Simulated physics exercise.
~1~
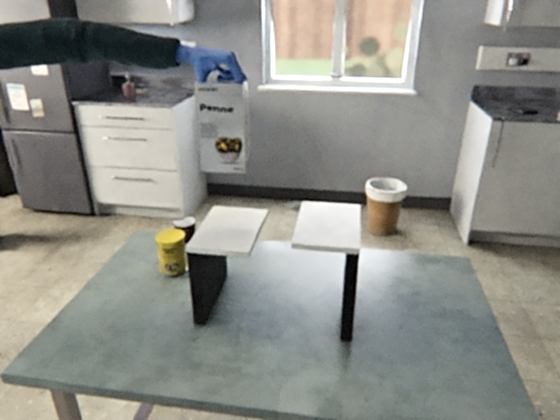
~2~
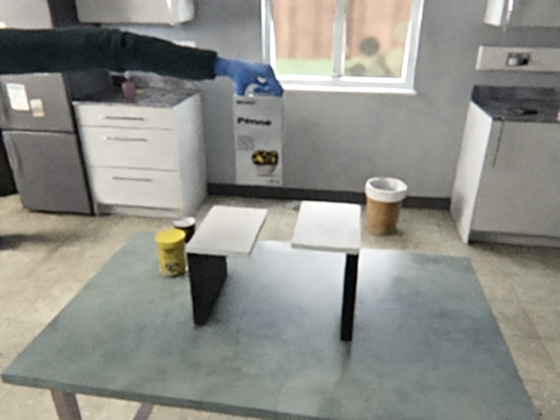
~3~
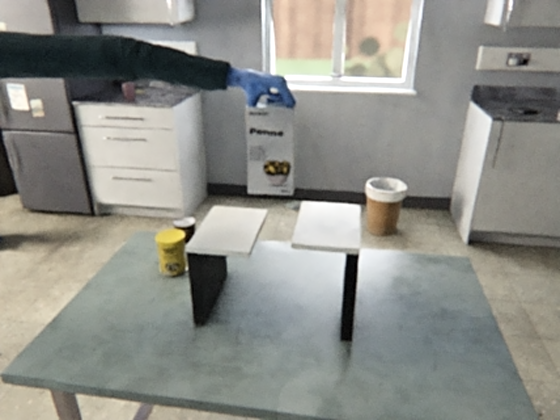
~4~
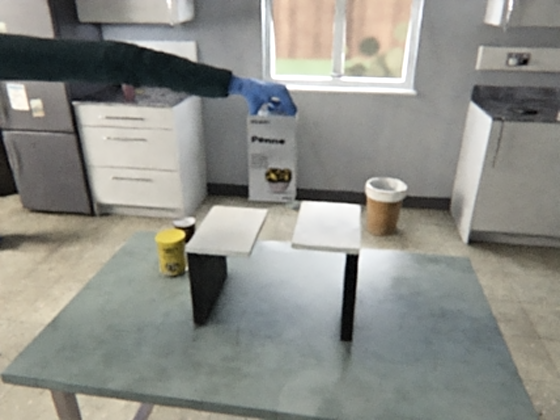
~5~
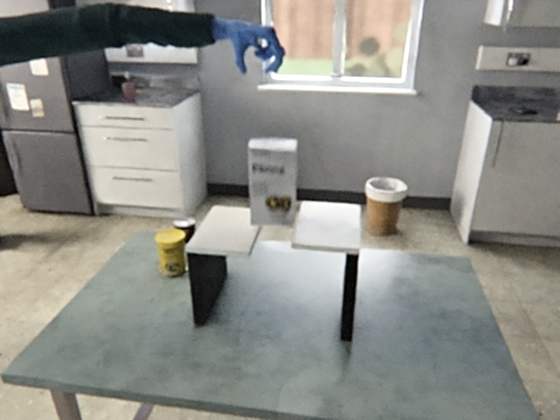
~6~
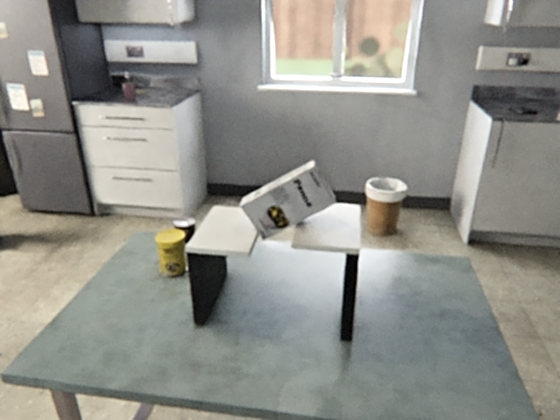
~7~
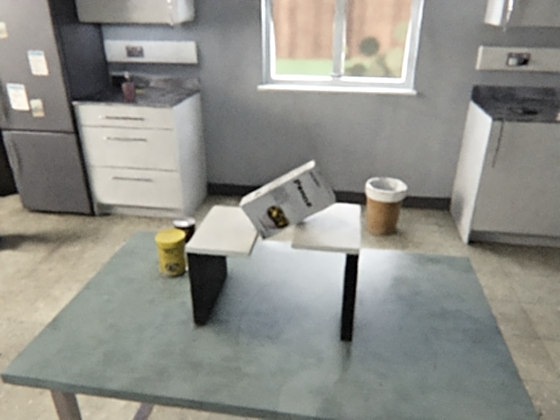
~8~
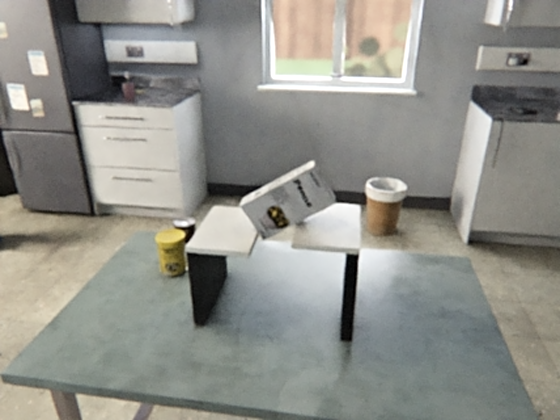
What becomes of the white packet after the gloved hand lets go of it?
It tips over to the right and lodges across the gap between the two supports, staying up at a slant.
